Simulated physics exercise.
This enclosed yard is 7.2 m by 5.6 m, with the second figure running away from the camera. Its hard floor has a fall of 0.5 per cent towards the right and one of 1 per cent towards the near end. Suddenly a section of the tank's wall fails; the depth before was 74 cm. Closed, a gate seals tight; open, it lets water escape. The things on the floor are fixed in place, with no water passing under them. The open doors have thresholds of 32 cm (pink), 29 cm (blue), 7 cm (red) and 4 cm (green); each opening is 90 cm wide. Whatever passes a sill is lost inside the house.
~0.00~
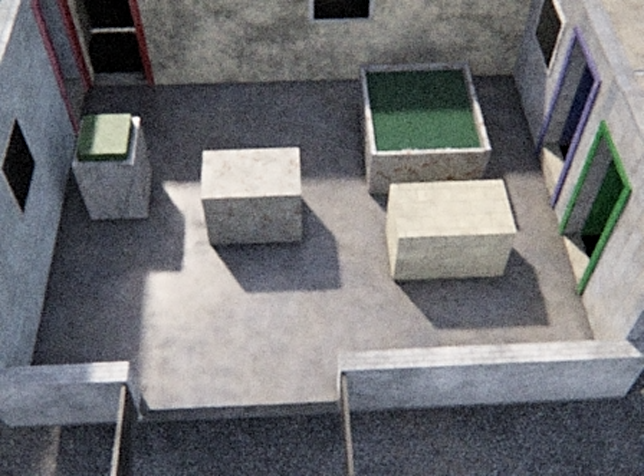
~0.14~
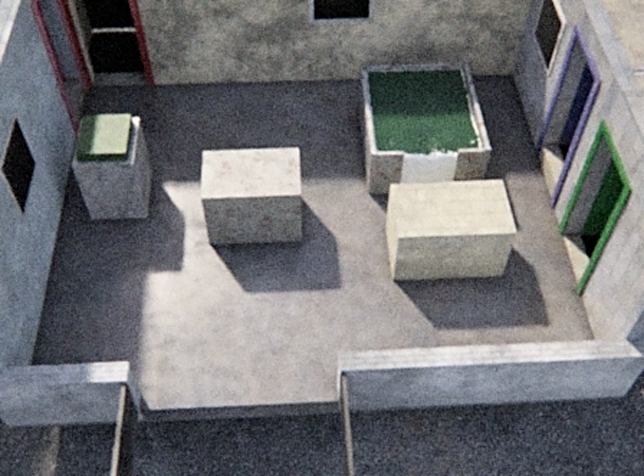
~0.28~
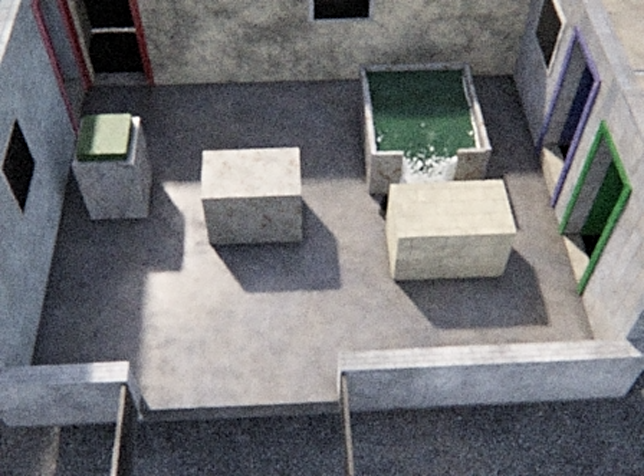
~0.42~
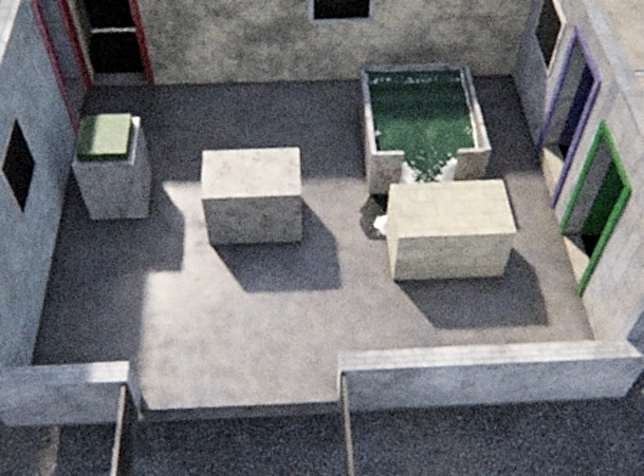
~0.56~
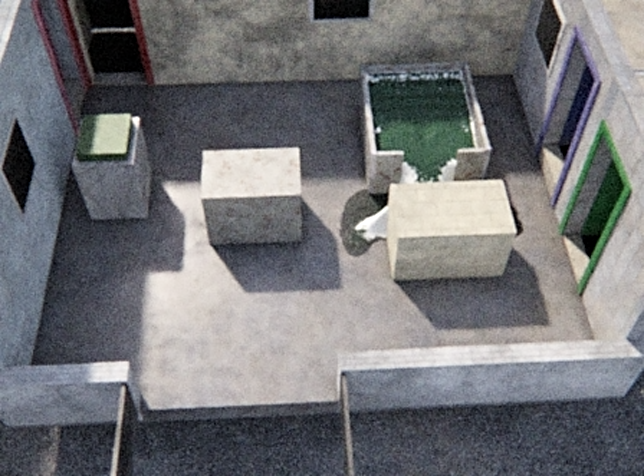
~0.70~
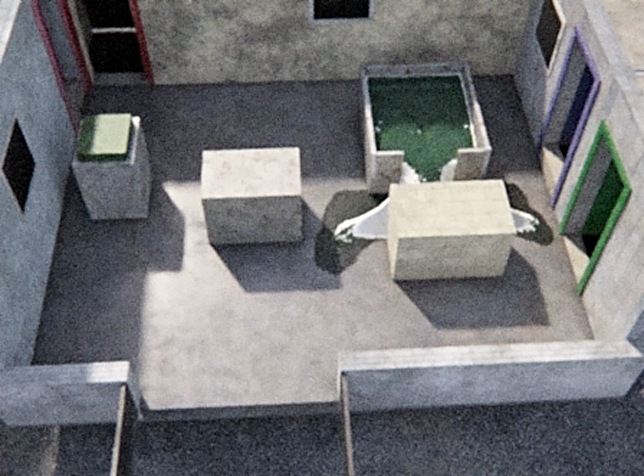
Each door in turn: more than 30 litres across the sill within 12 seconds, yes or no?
Answers: Pink door, no; blue door, no; red door, no; green door, yes.
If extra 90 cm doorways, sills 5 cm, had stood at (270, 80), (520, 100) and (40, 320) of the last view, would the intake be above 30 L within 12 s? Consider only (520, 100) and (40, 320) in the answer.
Per doorway, in order: Sufficient / insufficient.
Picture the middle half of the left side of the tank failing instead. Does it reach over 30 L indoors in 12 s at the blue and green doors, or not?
So blue ends up short of it and green ends up short of it.
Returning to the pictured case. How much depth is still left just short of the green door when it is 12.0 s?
It comes to near 5.0 cm.
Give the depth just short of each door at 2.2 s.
In cm: Pink 0, blue 25, red 0, green 10.
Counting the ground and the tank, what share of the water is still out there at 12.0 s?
Roughly 76 percent.
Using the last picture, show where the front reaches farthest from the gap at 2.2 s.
Somewhere around (135, 352).
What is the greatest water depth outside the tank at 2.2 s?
I'd say near 38 centimetres.
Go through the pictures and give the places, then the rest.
Still water, 74 cm deep, in the tank at (422, 110), in the first frame.
The front is at a hidden place, 0.5 m from the gap at (426, 178); 0.2 m2 of floor is under water; 74 cm left at the back of the tank, in the second frame.
The front is at a hidden place, 0.8 m from the gap at (426, 179); 0.7 m2 of floor is under water; 74 cm left at the back of the tank, in the third frame.
The front is at (373, 234), 1.2 m from the gap at (426, 179); 1.1 m2 of floor is under water; 71 cm left at the back of the tank, in the fourth frame.
The front is at (353, 245), 1.5 m from the gap at (426, 178); 1.5 m2 of floor is under water; 63 cm left at the back of the tank, in the fifth frame.
Water pours out at (426, 178) and has run 2.0 m, to (324, 260); typically 8 cm deep outside, 63 cm at the tank's back, in the sixth frame.
After 1.4 s water covers 20 % of the floor and is deepest (55 cm) near (425, 219); pink door not reached, blue door 27 cm at the sill, 0 L in, red door not reached, green door 11 cm at the sill, 8 L in.
After 2.2 s water covers 40 % of the floor and is deepest (38 cm) near (425, 219); pink door not reached, blue door 25 cm at the sill, 2 L in, red door not reached, green door 10 cm at the sill, 29 L in.
After 3.5 s water covers 65 % of the floor and is deepest (30 cm) near (425, 219); pink door not reached, blue door 17 cm at the sill, 3 L in, red door 3 cm at the sill, 0 L in, green door 8 cm at the sill, 49 L in.
After 7.0 s water covers 80 % of the floor and is deepest (14 cm) near (425, 219); pink door 9 cm at the sill, 0 L in, blue door 9 cm at the sill, 3 L in, red door 6 cm at the sill, 0 L in, green door 5 cm at the sill, 69 L in.
After 12.0 s water covers 95 % of the floor and is deepest (8 cm) near (413, 220); pink door 3 cm at the sill, 0 L in, blue door 5 cm at the sill, 3 L in, red door 4 cm at the sill, 0 L in, green door 5 cm at the sill, 82 L in.
